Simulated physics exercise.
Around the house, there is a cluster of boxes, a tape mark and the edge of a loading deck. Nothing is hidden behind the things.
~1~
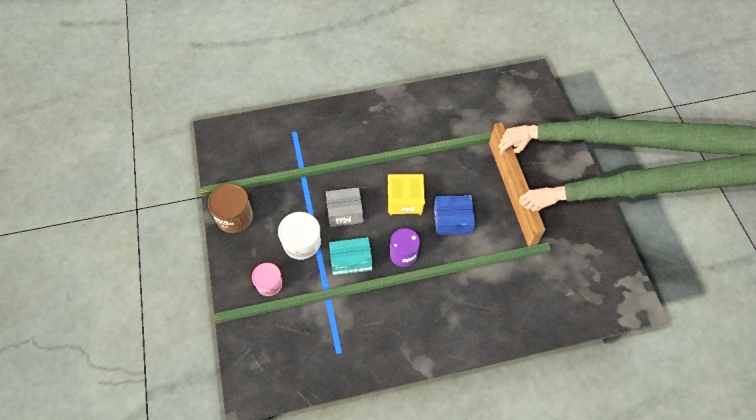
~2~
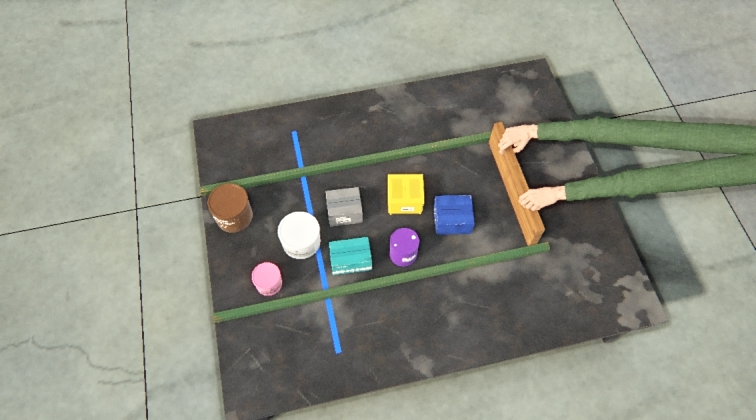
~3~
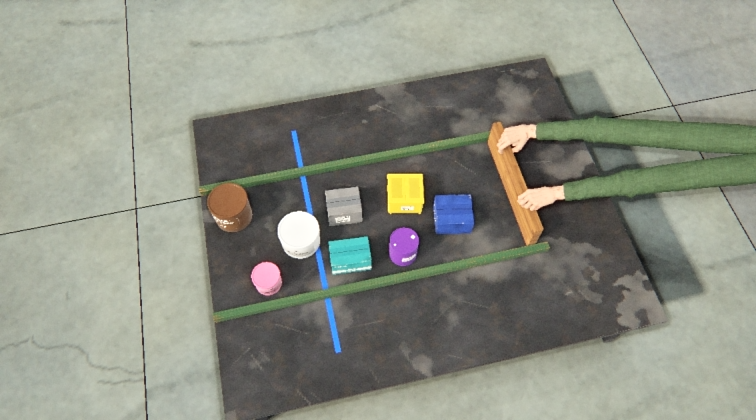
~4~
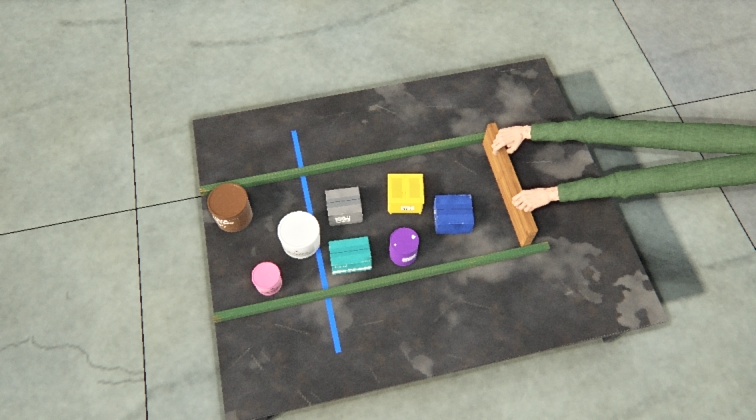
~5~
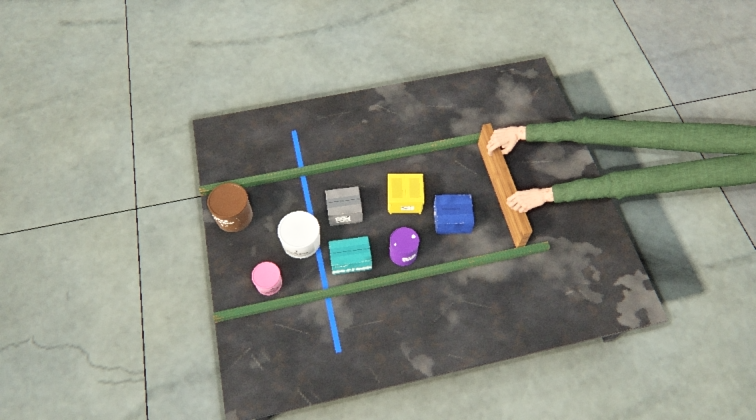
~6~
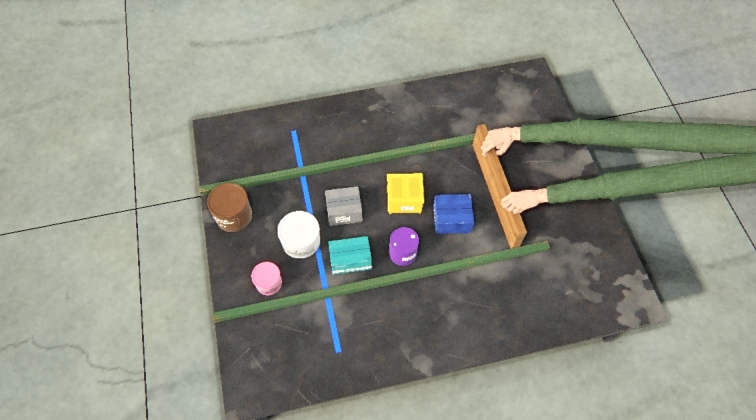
Two green-sleeved arms inching a wooden plank slightly left between green rails, toward unmoving boxes and round containers on a dark deck.
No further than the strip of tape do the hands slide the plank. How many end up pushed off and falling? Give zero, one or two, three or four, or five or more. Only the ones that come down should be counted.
I reckon the ones pushed off reach no number at all.
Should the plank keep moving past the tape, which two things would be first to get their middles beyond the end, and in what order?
Pink pail, then white pail.
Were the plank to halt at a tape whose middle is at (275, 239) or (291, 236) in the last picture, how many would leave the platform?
So that's 1 for the first and 1 for the second.
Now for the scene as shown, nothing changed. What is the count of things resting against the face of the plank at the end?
Well, it touches 3.
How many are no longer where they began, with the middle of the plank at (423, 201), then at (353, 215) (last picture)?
The count is 3 at the first point and 6 at the second.
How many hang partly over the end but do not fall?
The total would be 0.
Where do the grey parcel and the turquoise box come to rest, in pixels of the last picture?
The grey parcel comes to rest close to (266, 225), while the turquoise box rests close to (268, 280).
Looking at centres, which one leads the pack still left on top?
That one's the pink pail.
Early on, none off yet; brown pail at rest near (231, 208); pink pail at rest near (267, 279); white pail at rest near (300, 235).
A while later, none off yet; brown pail at rest near (231, 208); pink pail at rest near (267, 279); white pail moving near (297, 237).
Finally, the number that fall off is zero.
